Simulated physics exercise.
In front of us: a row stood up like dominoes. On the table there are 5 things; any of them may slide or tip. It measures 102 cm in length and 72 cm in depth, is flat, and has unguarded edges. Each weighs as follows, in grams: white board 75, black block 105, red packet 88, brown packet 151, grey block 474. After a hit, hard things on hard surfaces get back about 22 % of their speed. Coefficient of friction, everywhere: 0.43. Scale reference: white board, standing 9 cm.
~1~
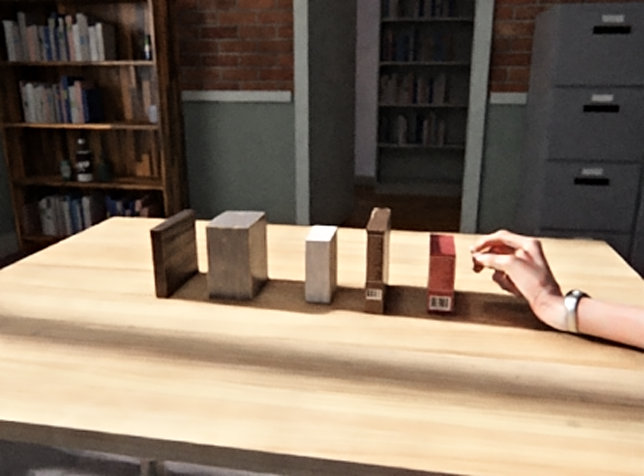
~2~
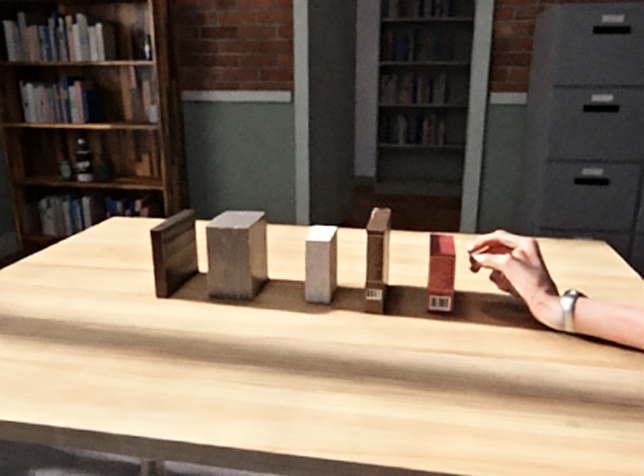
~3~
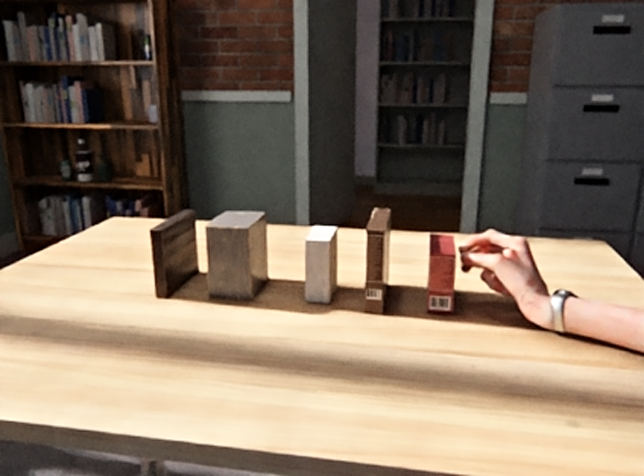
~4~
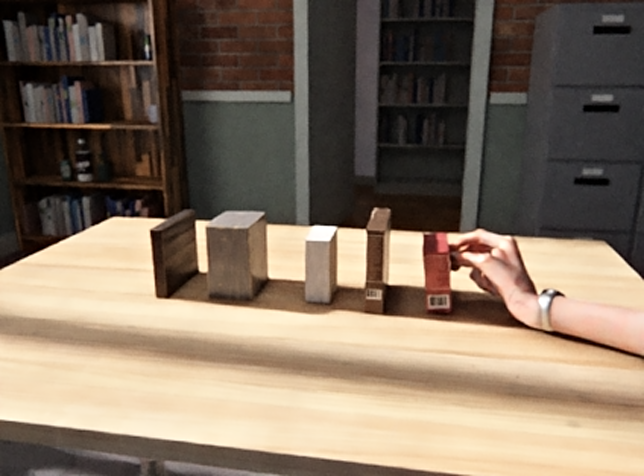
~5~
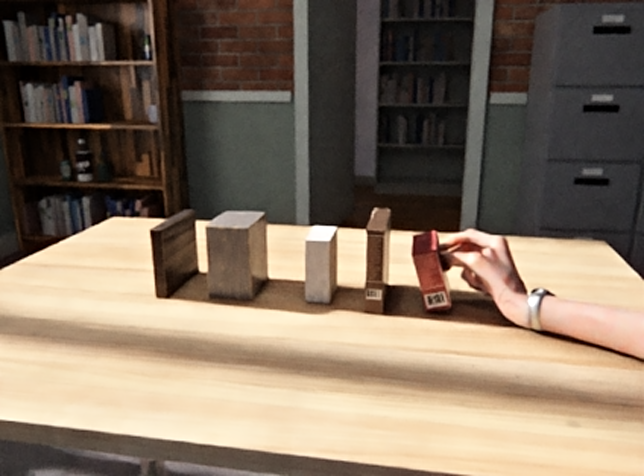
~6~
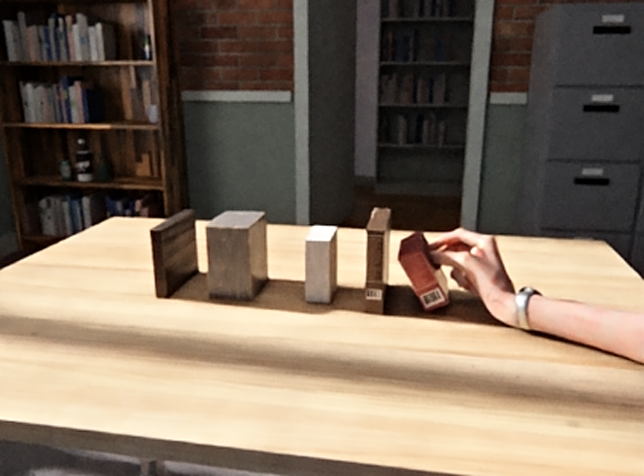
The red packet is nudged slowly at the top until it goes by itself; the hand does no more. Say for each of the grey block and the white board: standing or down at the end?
The grey block remains erect. The white board keels over.
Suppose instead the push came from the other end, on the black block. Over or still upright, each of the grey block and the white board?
Grey block: Still standing; white board: Still standing.
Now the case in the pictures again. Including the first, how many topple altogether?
I count 3 in all.
Then, 0.30 s on from there, red packet 58° over; brown packet 25° off upright.
Then, 0.40 s on from there, red packet 65° over; white board 12° off upright near (315, 262); brown packet 34° off upright.
Then, 0.60 s on from there, red packet 72° over; white board 63° off upright near (291, 268); brown packet 61° off upright.
In the end, toppled on the table, white board and brown packet; grey block under 5 cm from the start. At the end, from the last picture's camera, grey block near (237, 254), white board near (291, 268).
